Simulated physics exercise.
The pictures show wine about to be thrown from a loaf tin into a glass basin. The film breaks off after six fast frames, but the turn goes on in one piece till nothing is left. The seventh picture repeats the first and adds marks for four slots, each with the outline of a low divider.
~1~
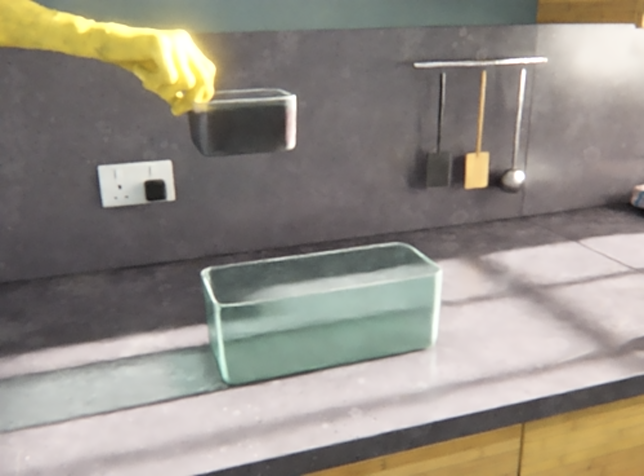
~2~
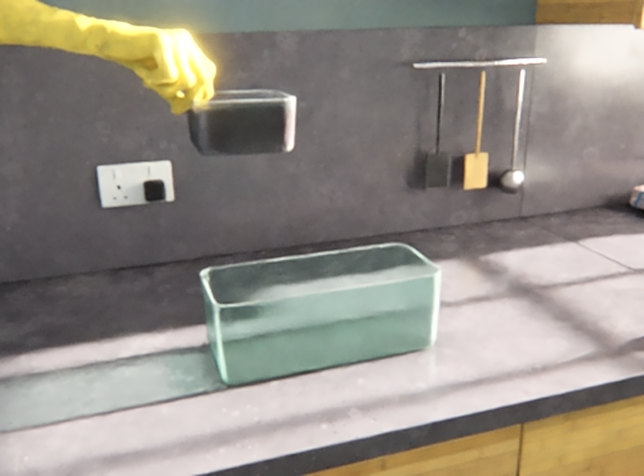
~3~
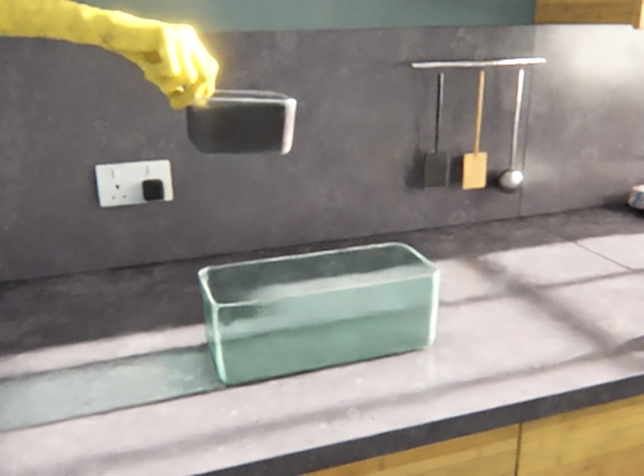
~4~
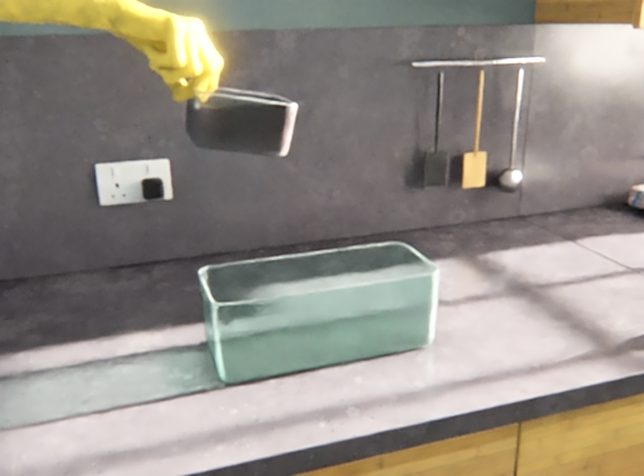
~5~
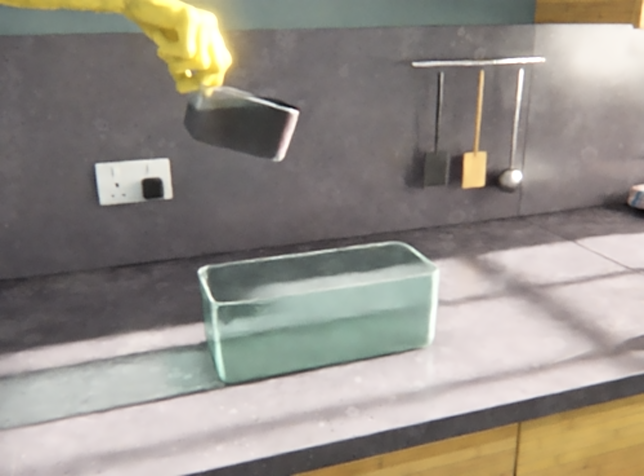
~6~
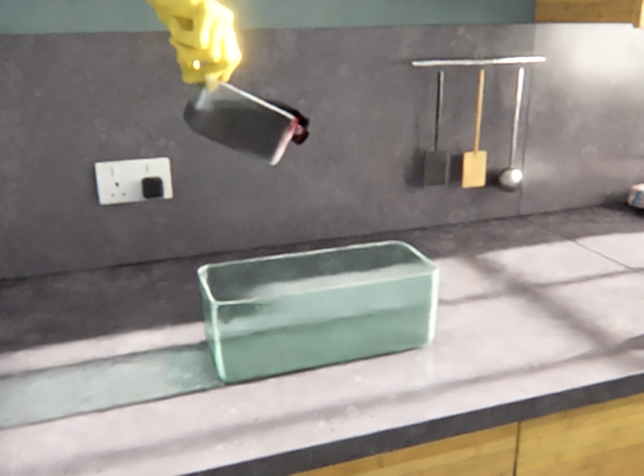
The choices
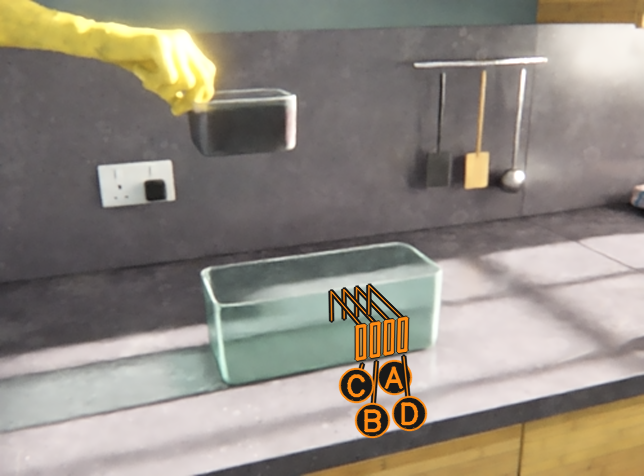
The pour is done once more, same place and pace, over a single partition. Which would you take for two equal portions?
Go for B.
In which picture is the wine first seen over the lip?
In picture 5.
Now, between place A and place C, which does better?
Here it is place C.
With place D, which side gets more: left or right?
More ends on the left.
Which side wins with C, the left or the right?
The right side.
On the marked copy, A at (390, 358); B at (376, 361); C at (362, 364); D at (403, 356).
For place A, about 85 % ends left of the wall and 10 % right of it; 5 % is lost outside.
For place B, about 49 % ends left of the wall and 47 % right of it; 4 % is lost outside.
For place C, about 33 % ends left of the wall and 63 % right of it; 5 % is lost outside.
For place D, about 92 % ends left of the wall and 3 % right of it; 4 % is lost outside.
